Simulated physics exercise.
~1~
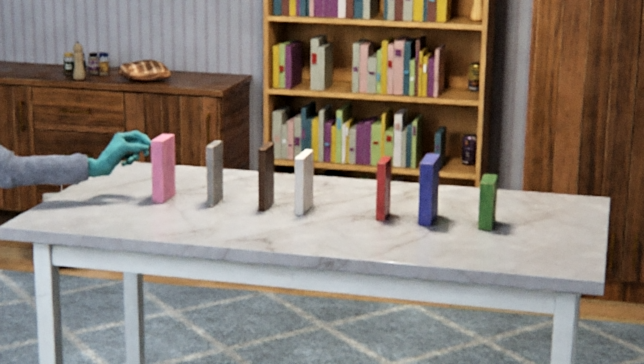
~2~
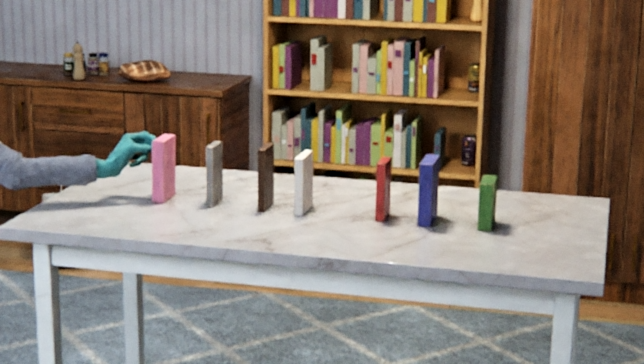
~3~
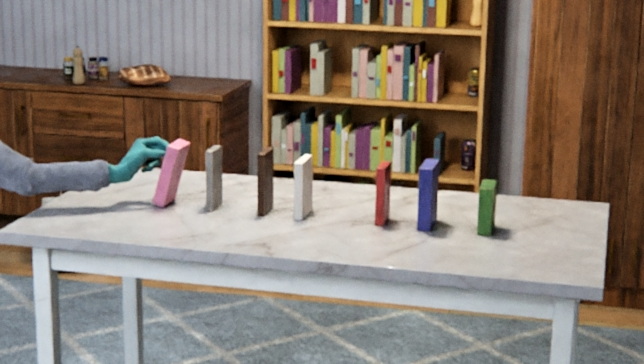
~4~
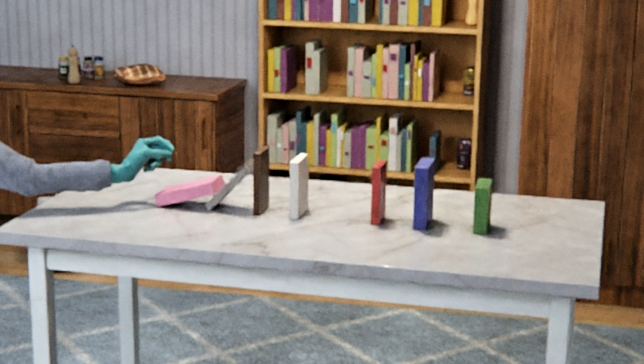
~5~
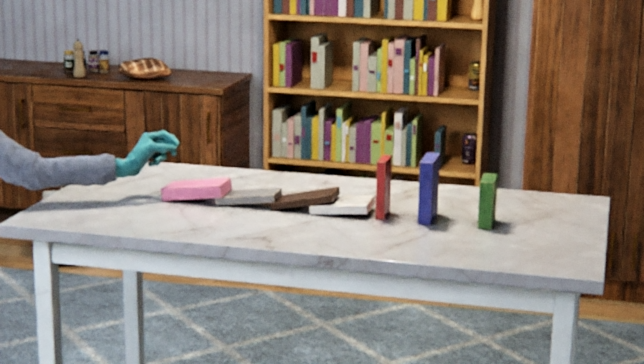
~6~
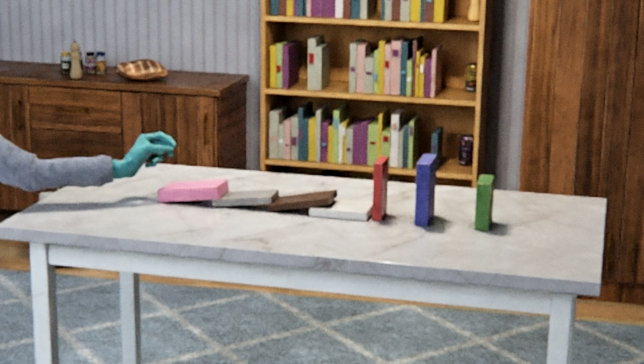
To begin with, seven slim blocks stand on end in a row across a marble-topped table, with a bookshelf behind, while a teal-gloved hand reaches in from the left to the pink one. The hand tips the pink block to the right until it leans, then stays raised as the block drops onto its side. The grey block tilts over against the brown one, and the brown and white blocks topple rightward in turn. The four end up lying in an overlapping line, the white one just short of the red block. The red, blue and green blocks remain upright.
